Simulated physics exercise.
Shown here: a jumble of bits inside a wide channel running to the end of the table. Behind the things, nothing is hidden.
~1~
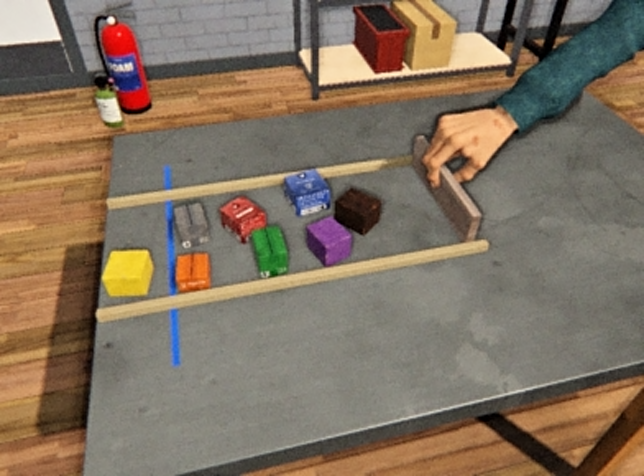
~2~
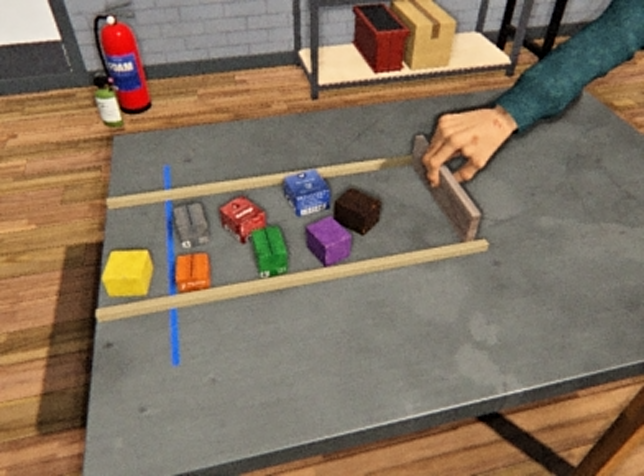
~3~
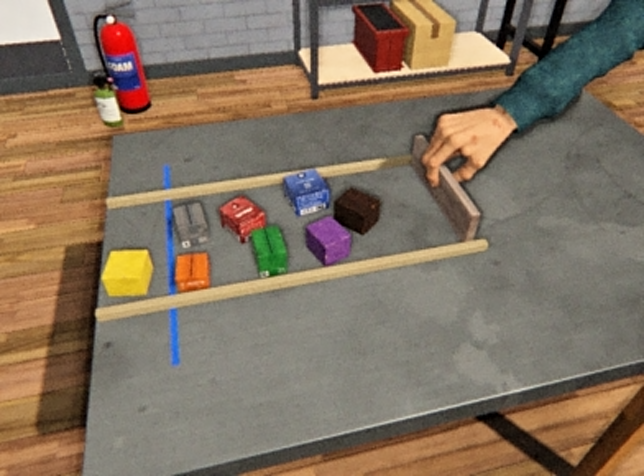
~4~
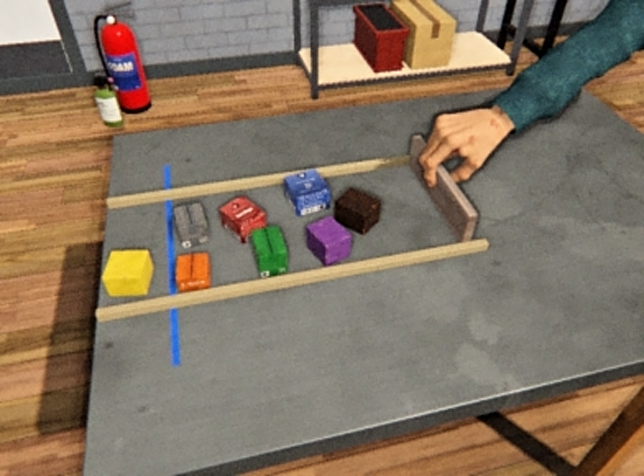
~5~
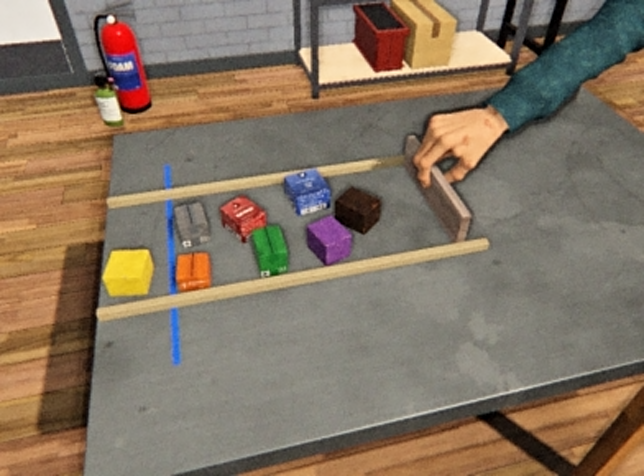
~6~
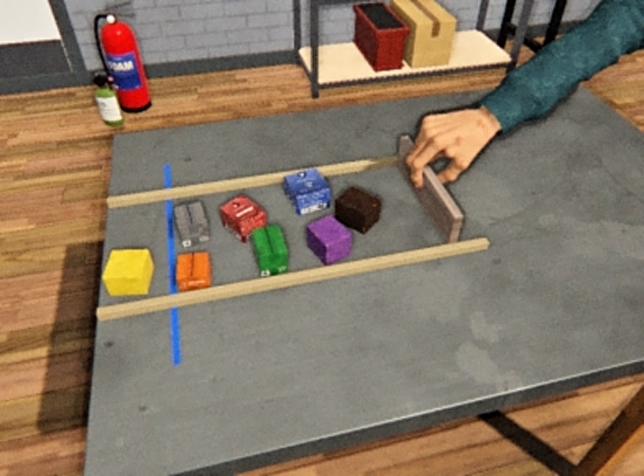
At the start, a hand holds a board upright at the right end of a channel between two wooden strips, with colored blocks scattered to its left near a blue tape line. The board stays nearly still, then the hand slides it slightly left, while the blocks remain in place, untouched.
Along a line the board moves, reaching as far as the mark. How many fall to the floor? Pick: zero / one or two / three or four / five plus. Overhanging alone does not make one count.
That comes to three or four.
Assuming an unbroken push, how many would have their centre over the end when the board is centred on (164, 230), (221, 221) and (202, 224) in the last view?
3, 0 and 1.
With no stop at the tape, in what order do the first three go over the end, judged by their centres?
It's the yellow block, followed by the grey box, with the orange box after.
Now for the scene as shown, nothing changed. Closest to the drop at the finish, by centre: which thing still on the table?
The red box is foremost.
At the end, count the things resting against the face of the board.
The count comes out at 3.
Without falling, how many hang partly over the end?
1 is the number.
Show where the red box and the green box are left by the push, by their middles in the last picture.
Looks like one lands around (116, 238), and the other around (122, 270).
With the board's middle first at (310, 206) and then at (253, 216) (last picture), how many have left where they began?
Respectively 4 and 7.
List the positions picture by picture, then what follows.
Yellow block (129, 273); orange box (194, 273); grey box (192, 226); board (443, 187); tape (171, 246), in the first picture.
Orange box (193, 273); board (442, 187), in the second picture.
Grey box (191, 225); blue box (306, 192), in the third picture.
Yellow block (129, 273); green box (270, 252), in the fourth picture.
Orange box (194, 272); purple block (329, 240), in the fifth picture.
Yellow block (129, 272); orange box (194, 272); grey box (192, 224); board (426, 188); tape (171, 245), in the sixth picture.
Soon after, none off yet; yellow block at rest near (129, 272); orange box at rest near (194, 272); grey box at rest near (192, 224).
Then, none off yet; yellow block at rest near (129, 272); orange box moved a little near (181, 275); grey box moved about its own width near (169, 230).
At rest, the number that fall off is three or four; fallen, grey box, orange box and yellow block.
